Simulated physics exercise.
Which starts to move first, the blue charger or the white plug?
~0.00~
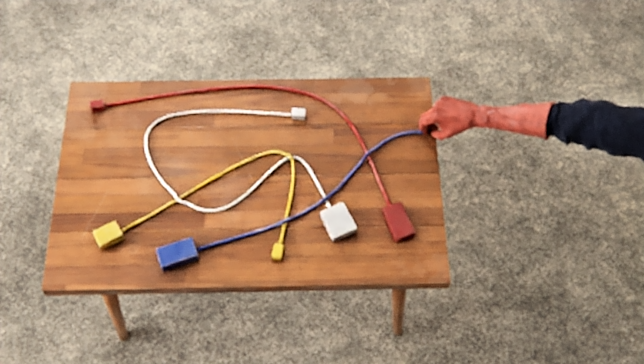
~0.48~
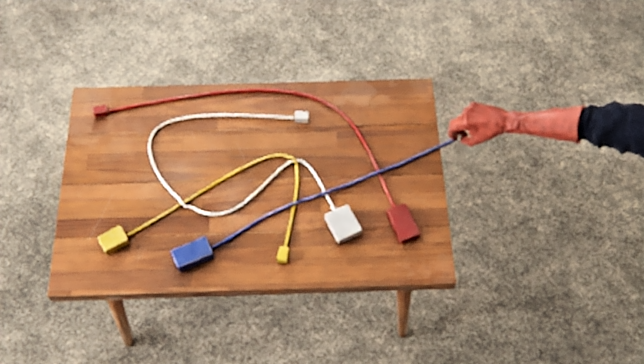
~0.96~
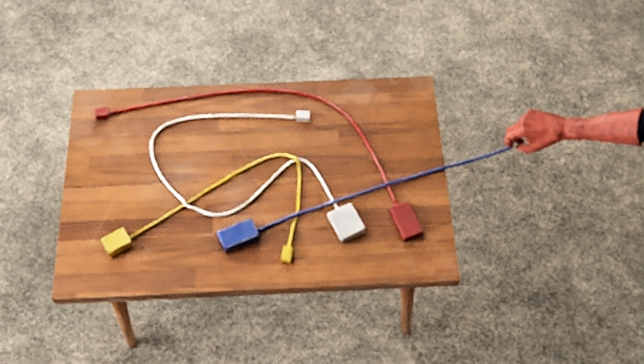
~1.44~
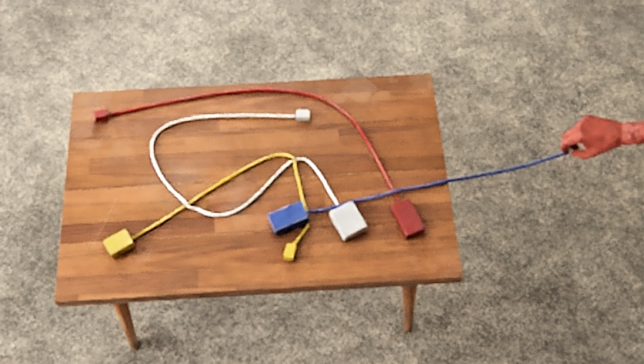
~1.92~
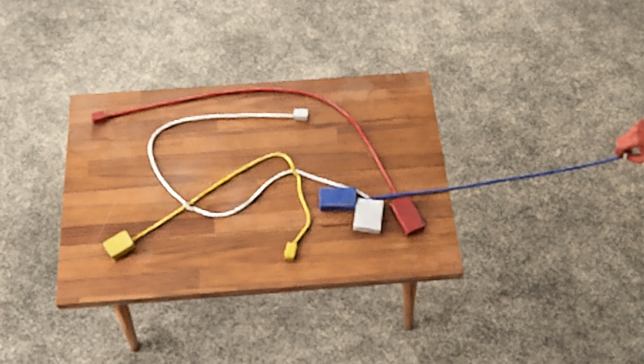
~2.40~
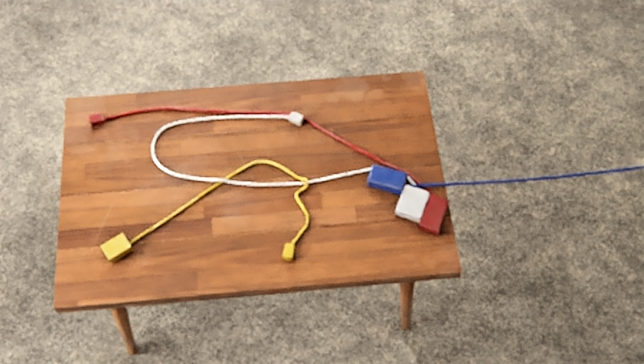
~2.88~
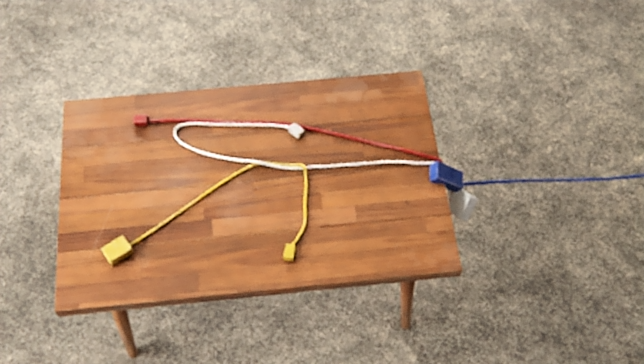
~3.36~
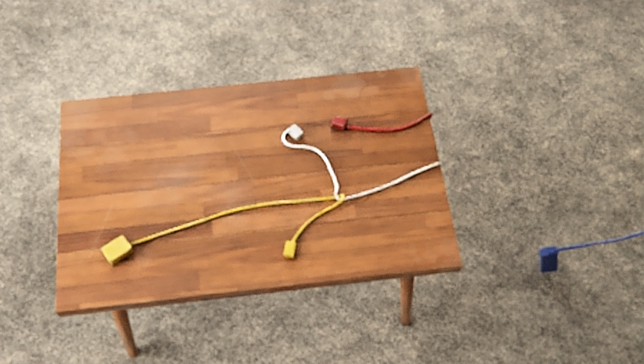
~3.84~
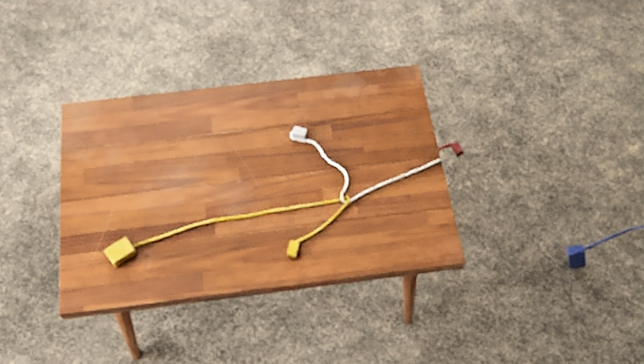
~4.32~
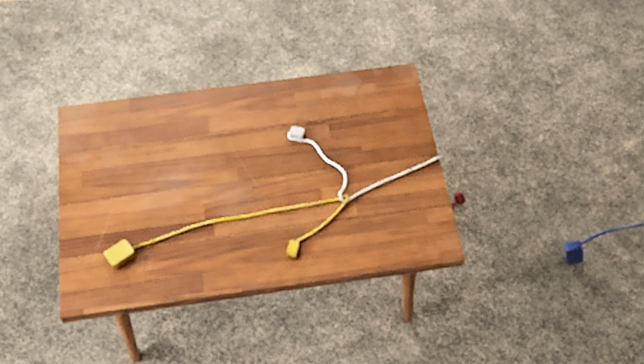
The blue charger starts to move first, sliding right as the hand begins to pull. The white plug only shifts later, when the blue charger has reached the right edge of the table.
